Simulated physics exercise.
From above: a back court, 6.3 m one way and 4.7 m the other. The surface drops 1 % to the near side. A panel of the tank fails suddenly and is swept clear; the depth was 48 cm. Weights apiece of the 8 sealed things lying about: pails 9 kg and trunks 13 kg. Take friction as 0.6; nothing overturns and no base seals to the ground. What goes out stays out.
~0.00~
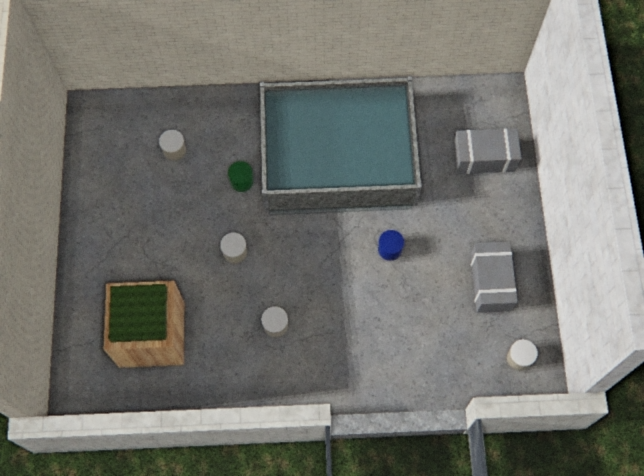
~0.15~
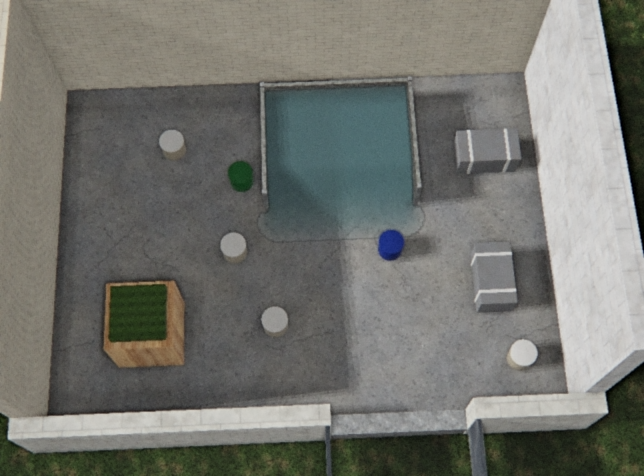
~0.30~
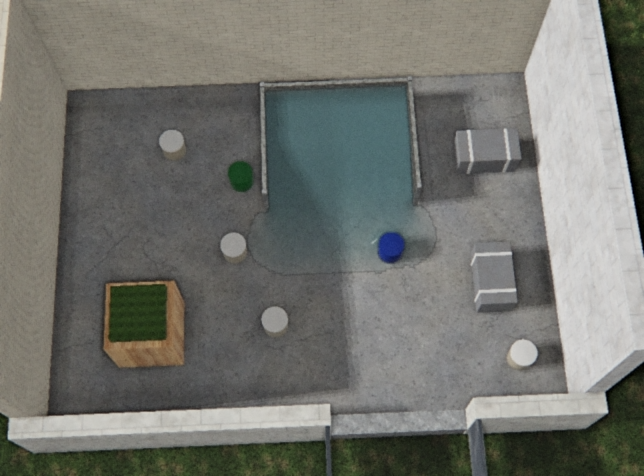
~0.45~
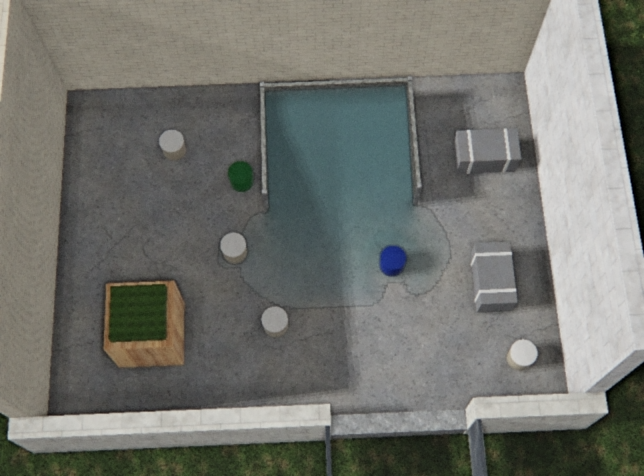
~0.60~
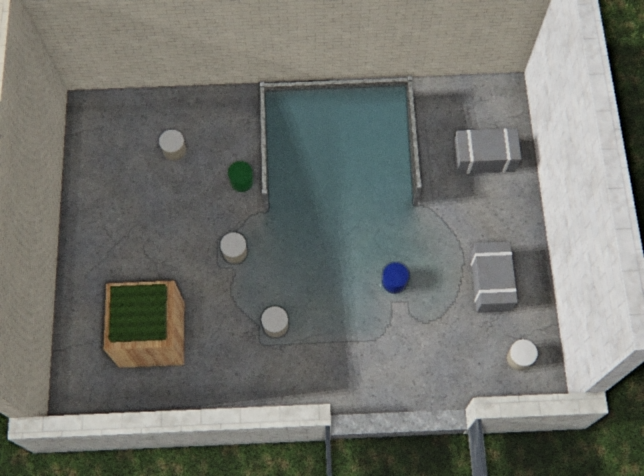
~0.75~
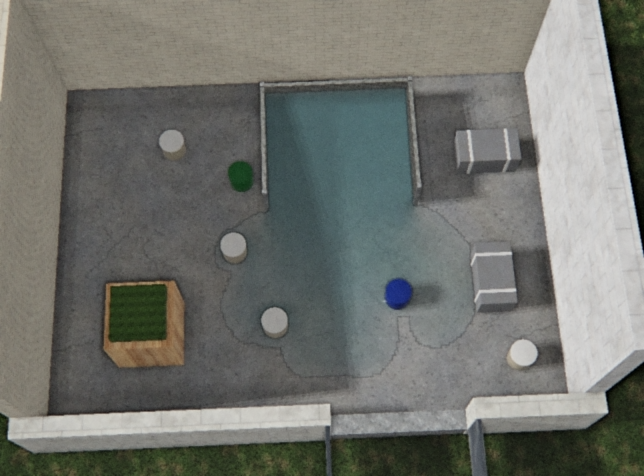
In a walled court, water spreads from an opened tank and pushes a blue pail nearward.
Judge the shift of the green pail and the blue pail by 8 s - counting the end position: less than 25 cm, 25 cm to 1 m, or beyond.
Green pail stays put; blue pail travels far.
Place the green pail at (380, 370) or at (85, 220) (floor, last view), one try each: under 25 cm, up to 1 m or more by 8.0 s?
In that order: It travels far; it holds its place.
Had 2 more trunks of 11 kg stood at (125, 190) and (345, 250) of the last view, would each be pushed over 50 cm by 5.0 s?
In that order: Under, more.
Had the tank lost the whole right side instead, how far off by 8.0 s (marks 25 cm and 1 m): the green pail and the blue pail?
Then the green pail stays put, the blue pail stays put.
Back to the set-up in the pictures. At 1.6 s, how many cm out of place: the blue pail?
Roughly 150 cm by then.
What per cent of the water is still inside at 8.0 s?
Some 54 per cent remains.
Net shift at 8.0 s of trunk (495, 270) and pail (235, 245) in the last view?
In that order: 30 cm, 0 cm.
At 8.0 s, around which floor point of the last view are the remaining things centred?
Near (323, 247).
After 1.6 s the green pail is near (240, 172), 0.0 m from its start, aground; the blue pail is near (421, 373), 1.7 m from its start, aground; 0 of 8 are out; 0 afloat.
After 3.6 s the green pail is near (240, 172), 0.0 m from its start, aground; the blue pail has gone out; 1 of 8 are out; 0 afloat.
After 5.6 s the green pail is near (240, 172), 0.0 m from its start, aground; the blue pail has gone out; 1 of 8 are out; 0 afloat.
After 8.0 s the green pail is near (240, 172), 0.0 m from its start, aground; the blue pail has gone out; 1 of 8 are out; 0 afloat.
